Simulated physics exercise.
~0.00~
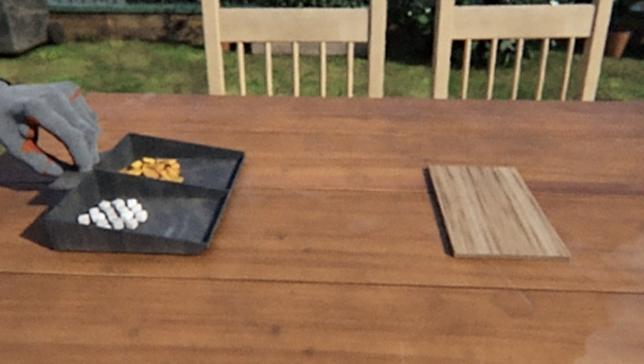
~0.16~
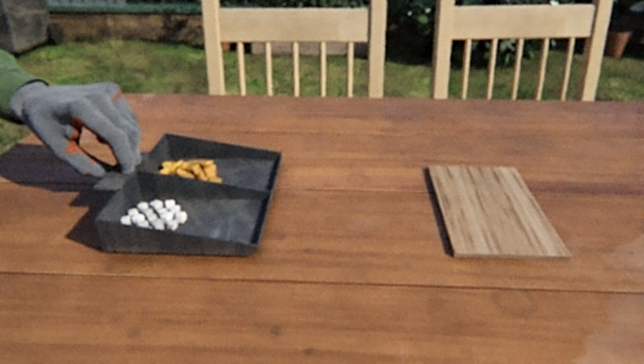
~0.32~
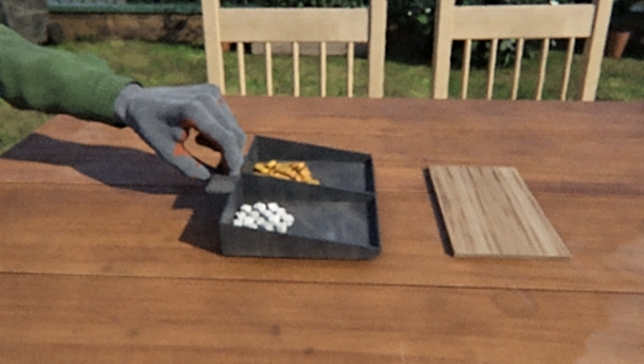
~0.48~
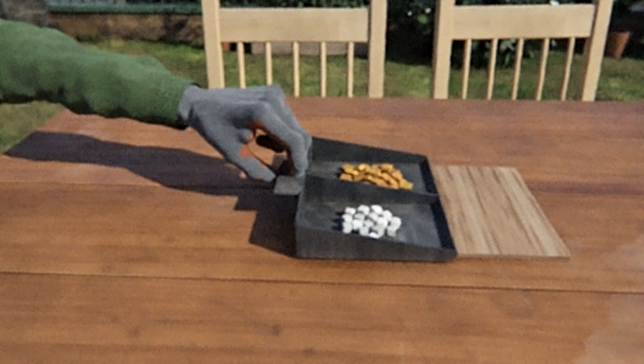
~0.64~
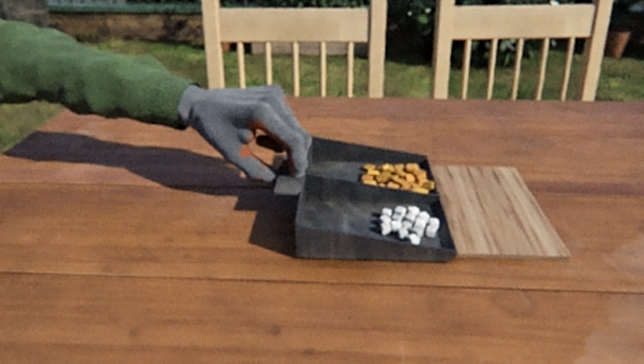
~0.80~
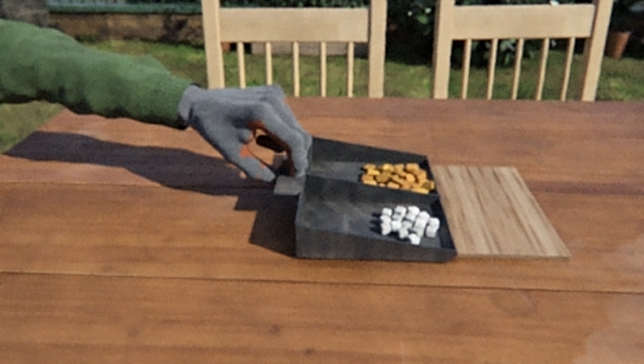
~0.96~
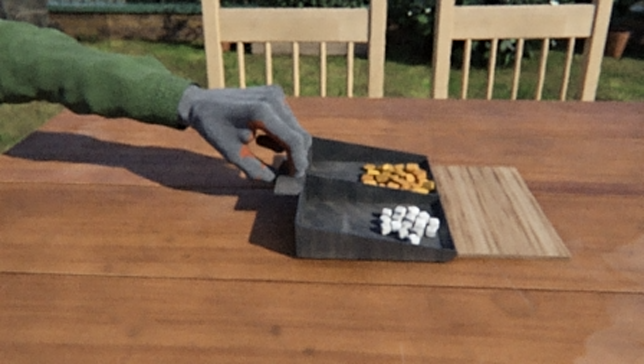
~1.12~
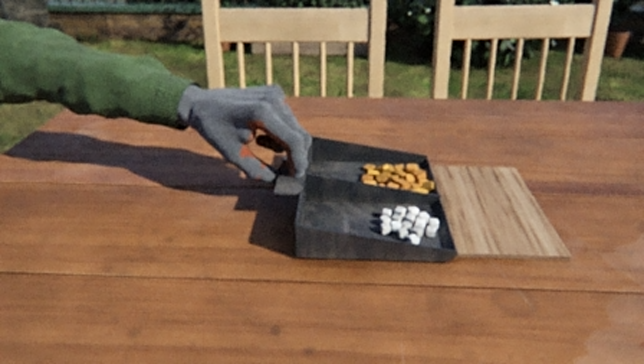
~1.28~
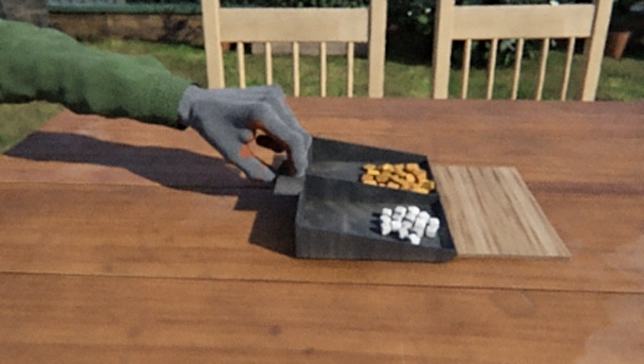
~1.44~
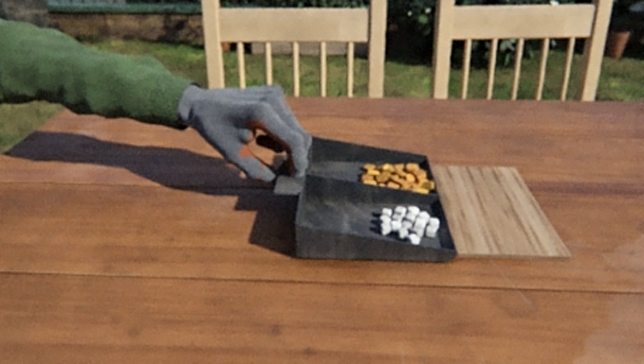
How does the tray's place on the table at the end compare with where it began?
The tray starts near the left side of the table and ends around the middle, up against the flat wooden board.
A gloved hand pushes a divided tray right against a board, and both piles slide forward.
